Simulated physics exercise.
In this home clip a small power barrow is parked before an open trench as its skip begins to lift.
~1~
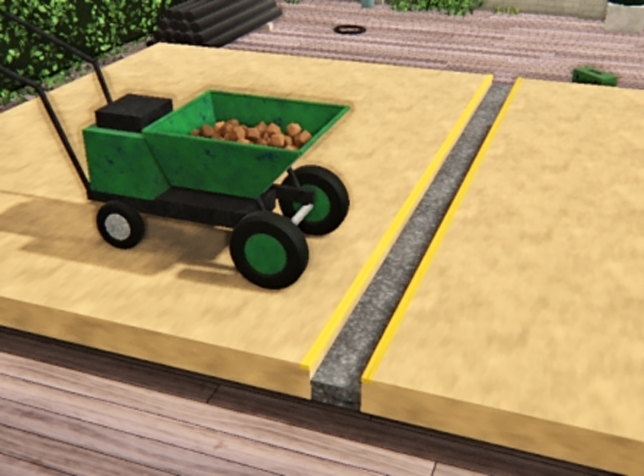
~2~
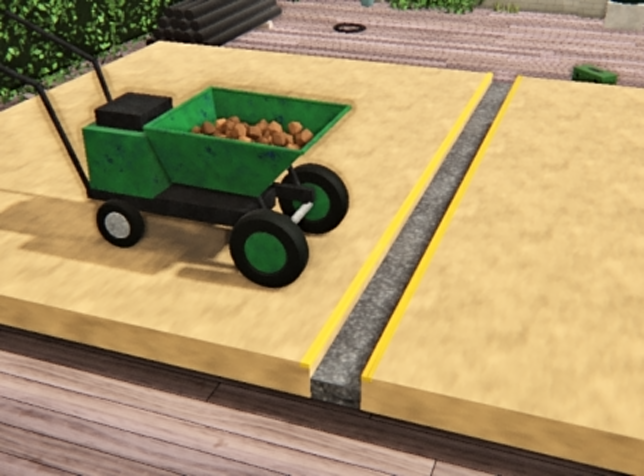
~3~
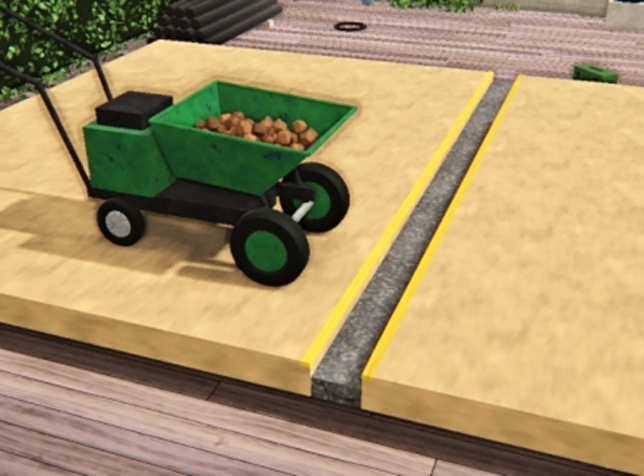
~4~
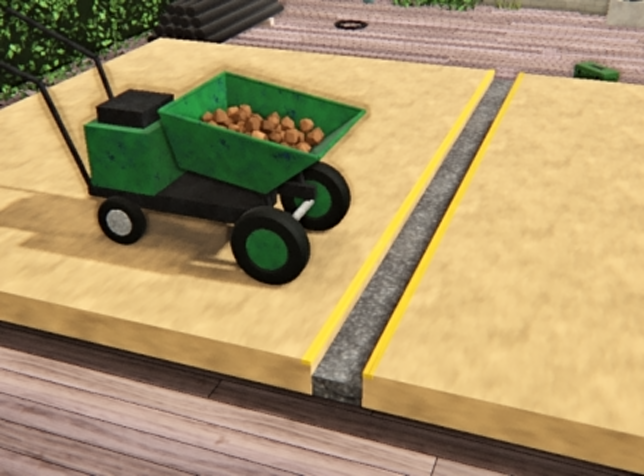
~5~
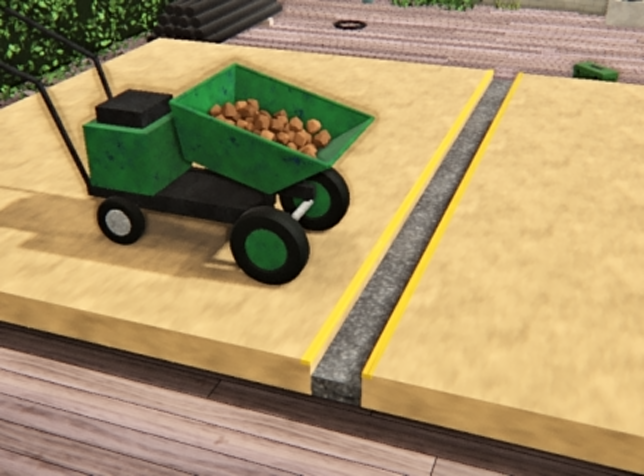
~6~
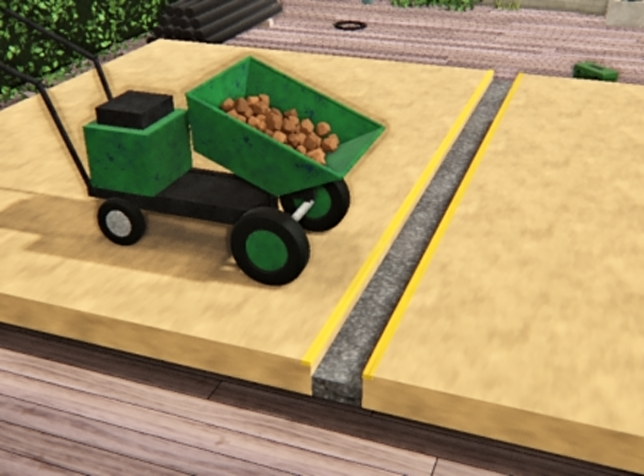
A green barrow loaded with brown lumps stood still beside a narrow, yellow-edged trench while its skip slowly rose at the back and tilted forward to the right, the lumps still inside.
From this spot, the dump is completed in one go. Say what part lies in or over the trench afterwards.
The greater share will most likely not reach the trench.
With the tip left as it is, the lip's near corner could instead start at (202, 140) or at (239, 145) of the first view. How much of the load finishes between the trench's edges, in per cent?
It works out to 30 per cent in the first case and 60 per cent in the second.
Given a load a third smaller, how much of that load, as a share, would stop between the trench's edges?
Something like 30 in a hundred.
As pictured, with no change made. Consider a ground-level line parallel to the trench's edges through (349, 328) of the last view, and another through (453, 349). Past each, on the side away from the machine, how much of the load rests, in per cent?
Result, first then second: 90 %, 20 %.
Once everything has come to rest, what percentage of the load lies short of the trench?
It works out to roughly 0 percent.
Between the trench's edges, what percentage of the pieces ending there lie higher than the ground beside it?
Roughly 30 percent.
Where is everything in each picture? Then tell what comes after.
Lip of the skip (300, 153), level; top of the load (249, 147), clay clods; first edge of the trench (329, 327); far edge (386, 339), the trench under half as wide as the skip, and shallow for its width, in the first frame.
Lip of the skip (302, 153), tipped barely; top of the load (240, 132), in the second frame.
Lip of the skip (308, 155), tipped barely; top of the load (245, 129), in the third frame.
Lip of the skip (318, 158), tipped a little; top of the load (242, 133), in the fourth frame.
Lip of the skip (328, 166), tipped clearly; top of the load (241, 126), in the fifth frame.
Lip of the skip (340, 178), tipped clearly; top of the load (238, 123); first edge of the trench (330, 323); far edge (388, 335), in the sixth frame.
Just after the last frame, skip tipped steeply; every one in the skip.
A moment on, skip tipped right over; roughly half in the skip; about a tenth in or heaped over the trench; roughly half beyond it.
Further on, skip tipped right over; about a tenth in the skip; roughly a quarter in or heaped over the trench; roughly two thirds beyond it.
When it is over, skip tipped right over; just a few in the skip; roughly a quarter in or heaped over the trench; roughly two thirds beyond it.
